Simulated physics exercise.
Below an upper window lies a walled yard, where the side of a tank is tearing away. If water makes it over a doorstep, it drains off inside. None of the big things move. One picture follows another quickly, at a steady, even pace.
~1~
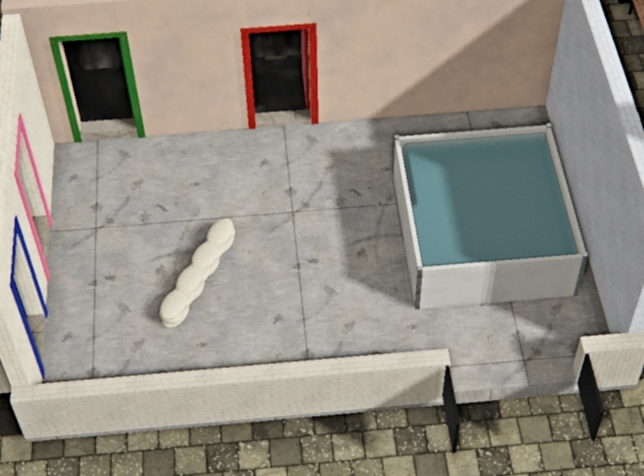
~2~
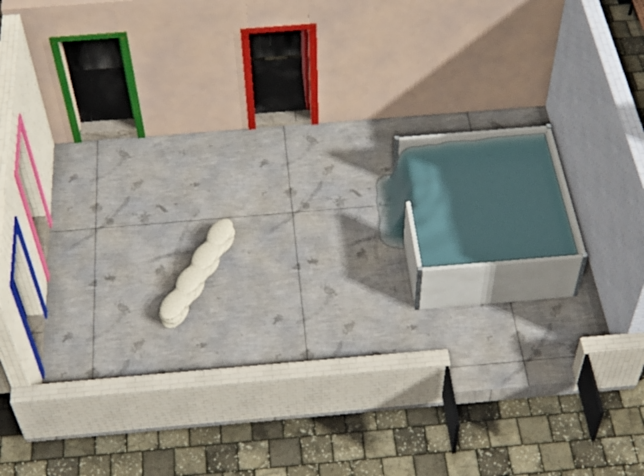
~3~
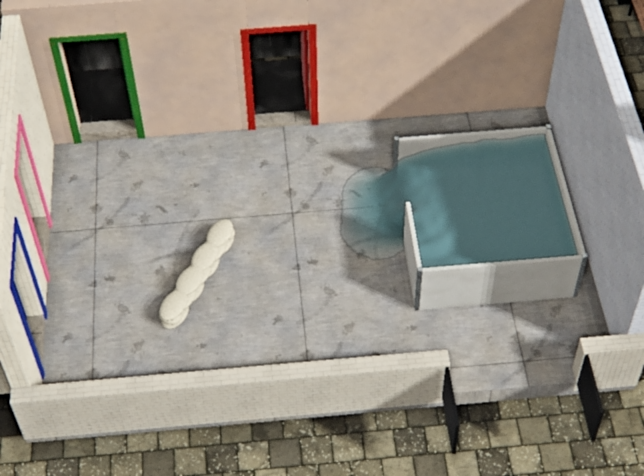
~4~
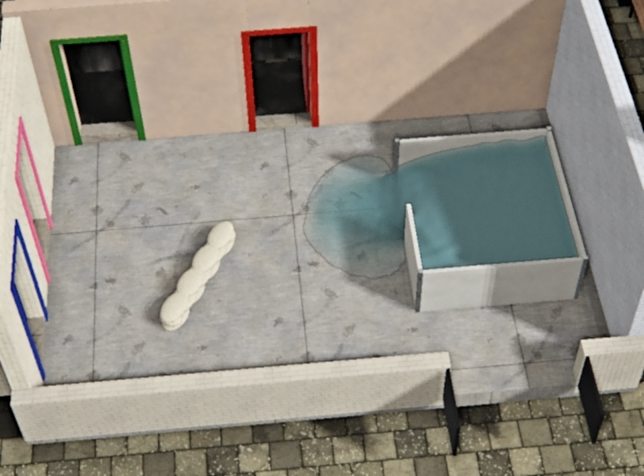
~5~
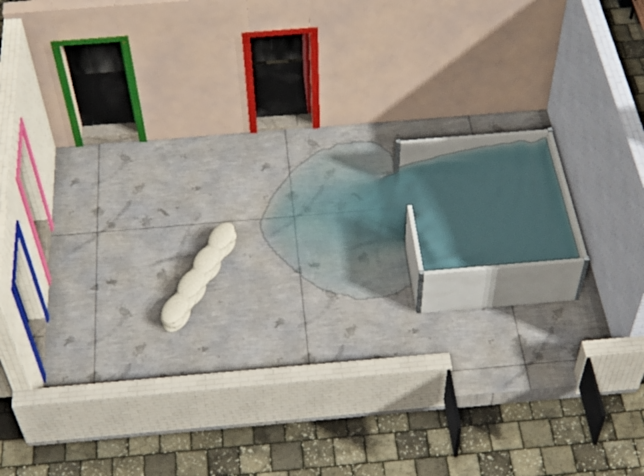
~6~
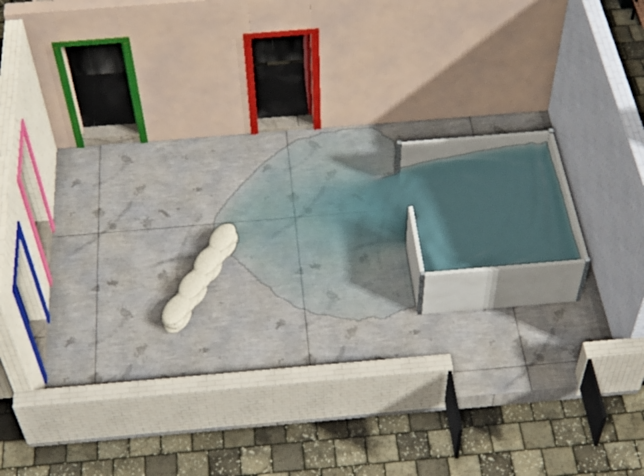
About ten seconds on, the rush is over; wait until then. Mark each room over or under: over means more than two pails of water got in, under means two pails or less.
Blue door: Over, red door: Over, green door: Over, pink door: Under.
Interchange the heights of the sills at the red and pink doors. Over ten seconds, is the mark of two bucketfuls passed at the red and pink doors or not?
As it turns out, the red door one keeps within bounds and the pink door one overshoots.
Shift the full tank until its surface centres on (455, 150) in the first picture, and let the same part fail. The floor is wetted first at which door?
My answer: The red one.
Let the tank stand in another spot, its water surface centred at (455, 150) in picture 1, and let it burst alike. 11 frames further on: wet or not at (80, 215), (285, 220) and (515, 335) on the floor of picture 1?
Points in order: Inundated; inundated; not reached.
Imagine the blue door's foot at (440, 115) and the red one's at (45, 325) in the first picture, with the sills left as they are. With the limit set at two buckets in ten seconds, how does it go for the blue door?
I reckon the blue door doesn't reach it.
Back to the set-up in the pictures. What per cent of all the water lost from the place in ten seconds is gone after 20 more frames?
Estimate: 30 %.
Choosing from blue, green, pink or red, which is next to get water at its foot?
That would be the red-painted one.
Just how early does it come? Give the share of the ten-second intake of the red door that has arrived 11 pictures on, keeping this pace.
My guess is about 35 %.
A moment on, water covers 45 % of the floor; the blue door not reached, the red door wet at the sill, nothing in, the green door not reached, the pink door not reached.
Next, water covers 55 % of the floor; the blue door not reached, the red door over two buckets in, the green door wet at the sill, nothing in, the pink door wet at the sill, nothing in.
Then, water covers 65 % of the floor; the blue door under two buckets in, the red door far over two buckets in, the green door over two buckets in, the pink door wet at the sill, nothing in.
Later, water covers 80 % of the floor; the blue door far over two buckets in, the red door far over two buckets in, the green door far over two buckets in, the pink door wet at the sill, nothing in.
In the end, water covers 95 % of the floor; the blue door far over two buckets in, the red door far over two buckets in, the green door far over two buckets in, the pink door wet at the sill, nothing in.
